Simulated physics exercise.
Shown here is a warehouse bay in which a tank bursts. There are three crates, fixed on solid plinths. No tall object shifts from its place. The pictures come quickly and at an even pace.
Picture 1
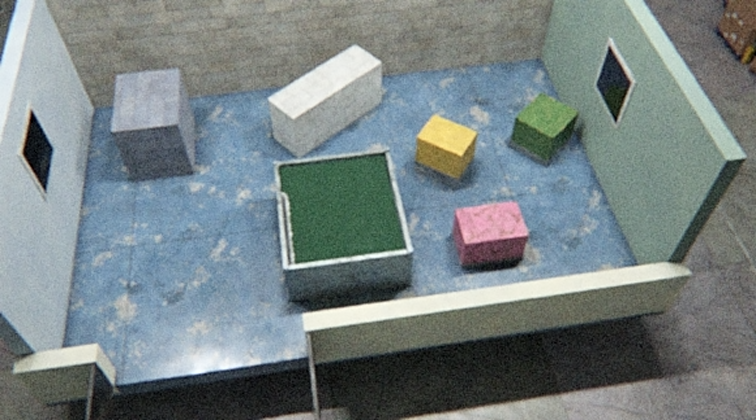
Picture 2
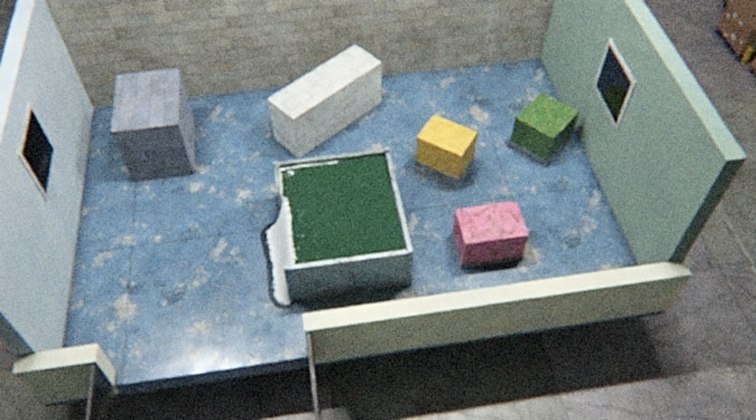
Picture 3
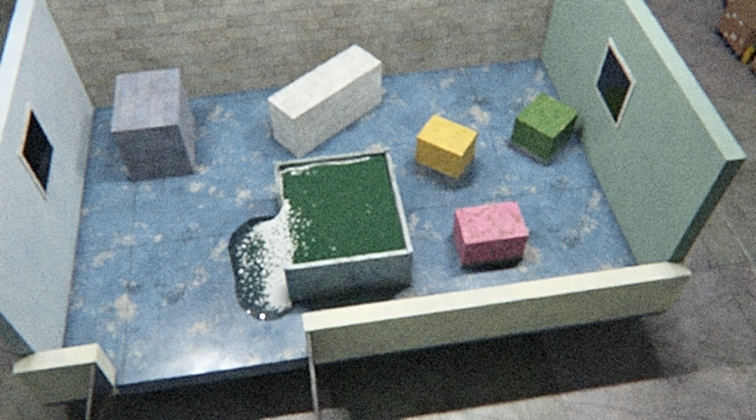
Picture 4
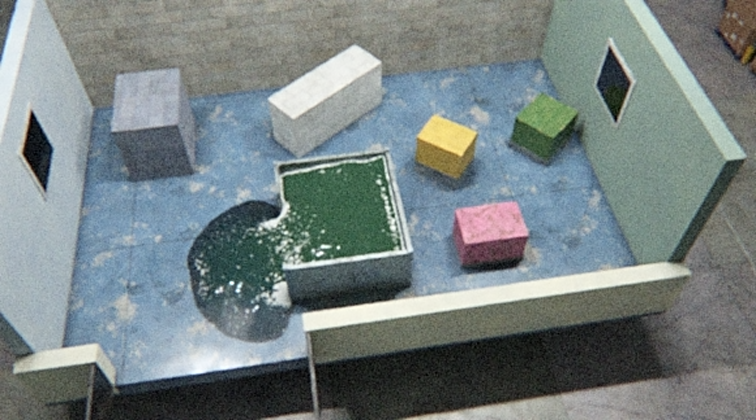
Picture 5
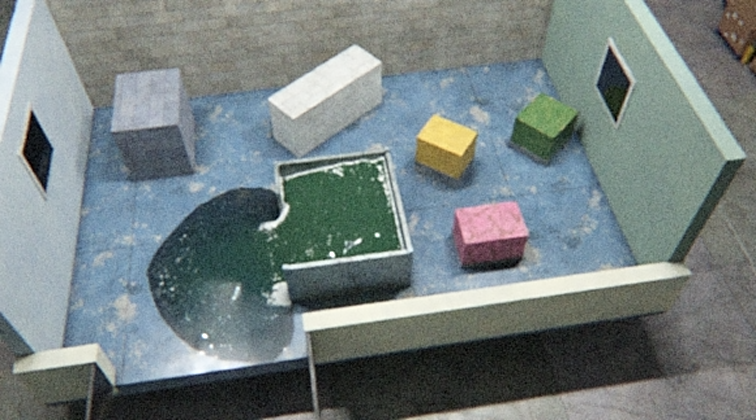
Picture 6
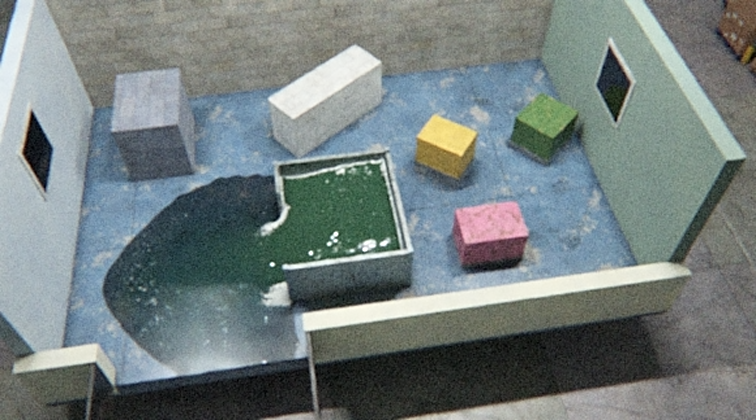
In a warehouse bay with a blue floor, a tank of dark green liquid sits still among three small crates and two taller blocks. The liquid bursts through the tank's left side, foaming white, then spreads leftward and toward the front in a widening dark pool while the crates and blocks stay put.
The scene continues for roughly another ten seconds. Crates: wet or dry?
One by one: The yellow crate will not be reached. The green crate will not be reached. The pink crate will not be reached.
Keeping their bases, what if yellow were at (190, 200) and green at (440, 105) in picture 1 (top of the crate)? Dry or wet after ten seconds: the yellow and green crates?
As I read it, the yellow crate gets flooded and the green crate stays clear.
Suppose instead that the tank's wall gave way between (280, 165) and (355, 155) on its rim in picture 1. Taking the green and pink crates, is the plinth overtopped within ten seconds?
Green gets drenched; pink gets drenched.
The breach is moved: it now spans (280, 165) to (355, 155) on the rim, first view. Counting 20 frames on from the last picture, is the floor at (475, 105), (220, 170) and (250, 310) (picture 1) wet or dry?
Sodden, then sodden, then spared.
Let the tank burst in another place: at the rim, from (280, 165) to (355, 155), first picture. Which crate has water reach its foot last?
Last: The crate marked pink.
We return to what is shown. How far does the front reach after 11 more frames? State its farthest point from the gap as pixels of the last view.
Close to (93, 115).
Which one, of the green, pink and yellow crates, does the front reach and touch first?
First to get wet: The yellow-painted one.
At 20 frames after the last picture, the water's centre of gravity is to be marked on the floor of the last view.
About (196, 234).
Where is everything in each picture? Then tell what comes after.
The first picture shows still water in the water tank at (340, 208).
In the second picture, the front is at (288, 305), out from the gap at (289, 252).
In the third picture, the front is at (239, 234), out from the gap at (289, 252).
In the fourth picture, the front is at (195, 250), out from the gap at (289, 253).
In the fifth picture, the front is at (155, 268), out from the gap at (289, 253).
In the sixth picture, the front is at (111, 298), out from the gap at (289, 253).
A moment on, water covers 25 % of the floor; the yellow crate not reached, the green crate not reached, the pink crate not reached.
Next, water covers 30 % of the floor; the yellow crate not reached, the green crate not reached, the pink crate not reached.
Then, water covers 35 % of the floor; the yellow crate not reached, the green crate not reached, the pink crate not reached.
Later, water covers 50 % of the floor; the yellow crate not reached, the green crate not reached, the pink crate not reached.
In the end, water covers 70 % of the floor; the yellow crate stayed above the water, the green crate stayed above the water, the pink crate stayed above the water.
